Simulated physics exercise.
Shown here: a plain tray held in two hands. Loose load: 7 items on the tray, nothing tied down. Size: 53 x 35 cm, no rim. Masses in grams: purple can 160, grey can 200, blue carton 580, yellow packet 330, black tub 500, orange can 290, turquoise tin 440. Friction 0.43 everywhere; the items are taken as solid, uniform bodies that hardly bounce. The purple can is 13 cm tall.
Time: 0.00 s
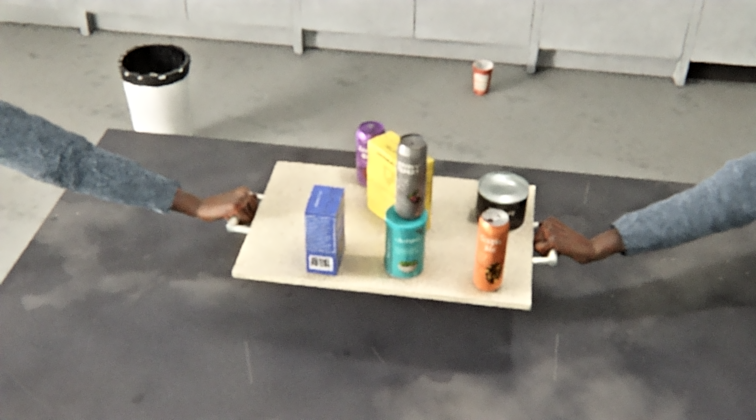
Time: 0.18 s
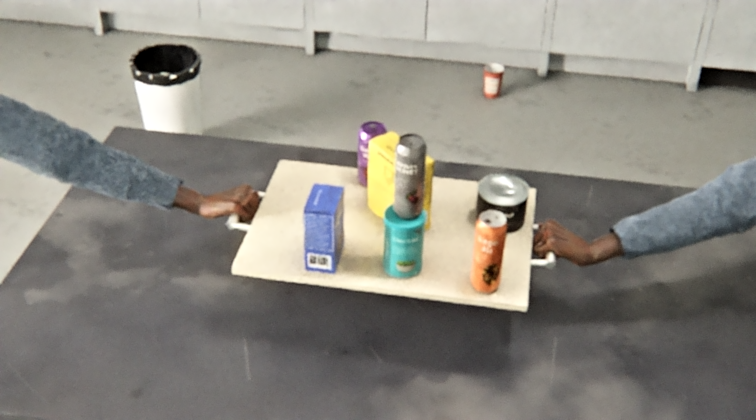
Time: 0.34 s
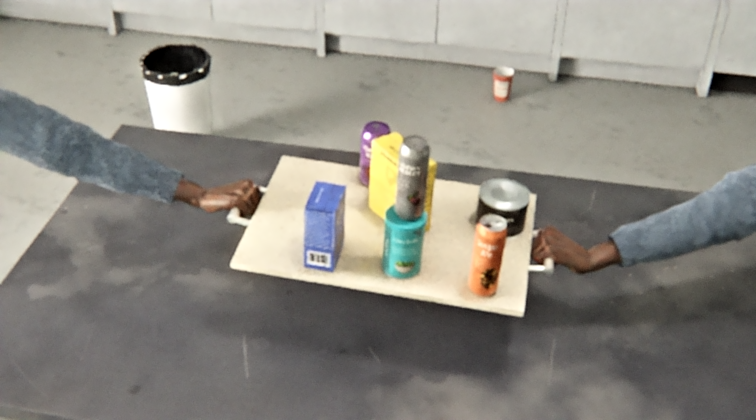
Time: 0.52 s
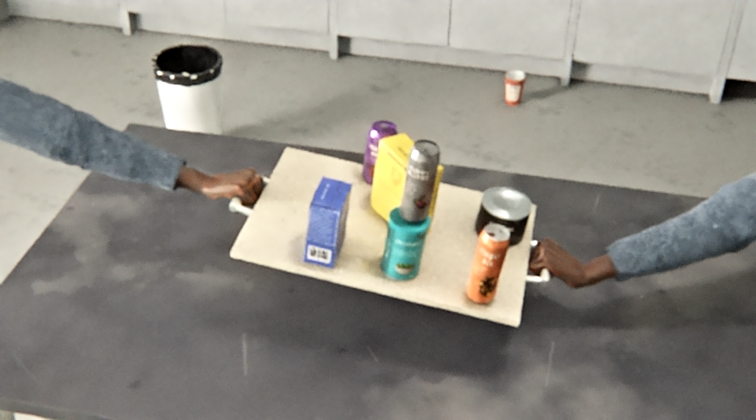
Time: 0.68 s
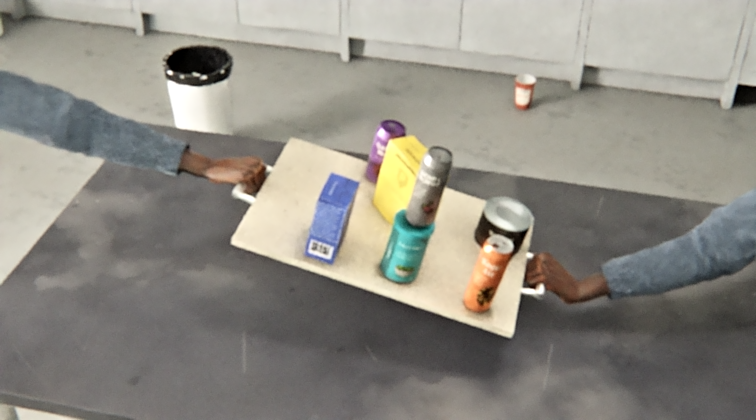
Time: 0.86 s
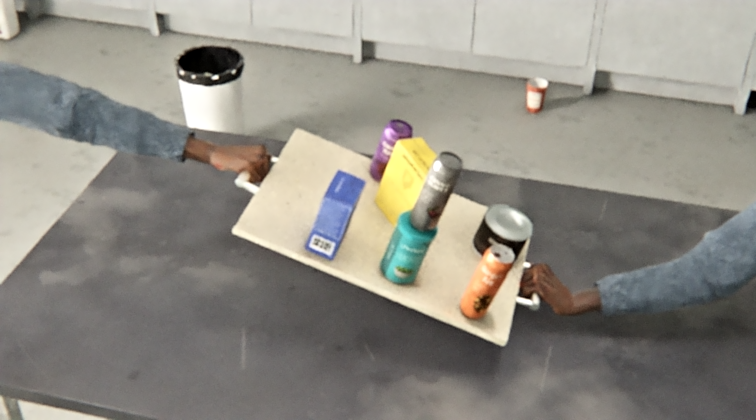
A loaded tray held by two hands starts level, then tilts steadily down to the right.
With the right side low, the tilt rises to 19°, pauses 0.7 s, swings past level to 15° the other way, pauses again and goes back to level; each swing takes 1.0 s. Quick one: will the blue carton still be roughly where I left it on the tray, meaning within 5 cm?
Yes, it will.
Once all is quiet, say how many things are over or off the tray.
Count: 2.
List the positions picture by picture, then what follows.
Tray level; blue carton (325, 230), in the first picture.
Tray level; yellow packet (400, 185); black tub (502, 205), in the second picture.
Tray at 2°, right edge down; orange can (488, 257); turquoise tin (403, 242), in the third picture.
Tray at 7°, right edge down; purple can (380, 154); grey can (420, 183), in the fourth picture.
Tray at 12°, right edge down; yellow packet (410, 189); black tub (503, 228), in the fifth picture.
Tray at 17°, right edge down; blue carton (336, 215); orange can (486, 283), in the sixth picture.
By 1.56 s, tray at 19°, right edge down; orange can now off the tray; grey can on its side.
By 2.16 s, tray at 10°, right edge down; grey can now off the tray.
By 3.16 s, tray at 15°, left edge down.
When it is over (4.9 s), off the tray, grey can and orange can; the other 5 within 5 cm of the start. In the last view, blue carton near (323, 225).
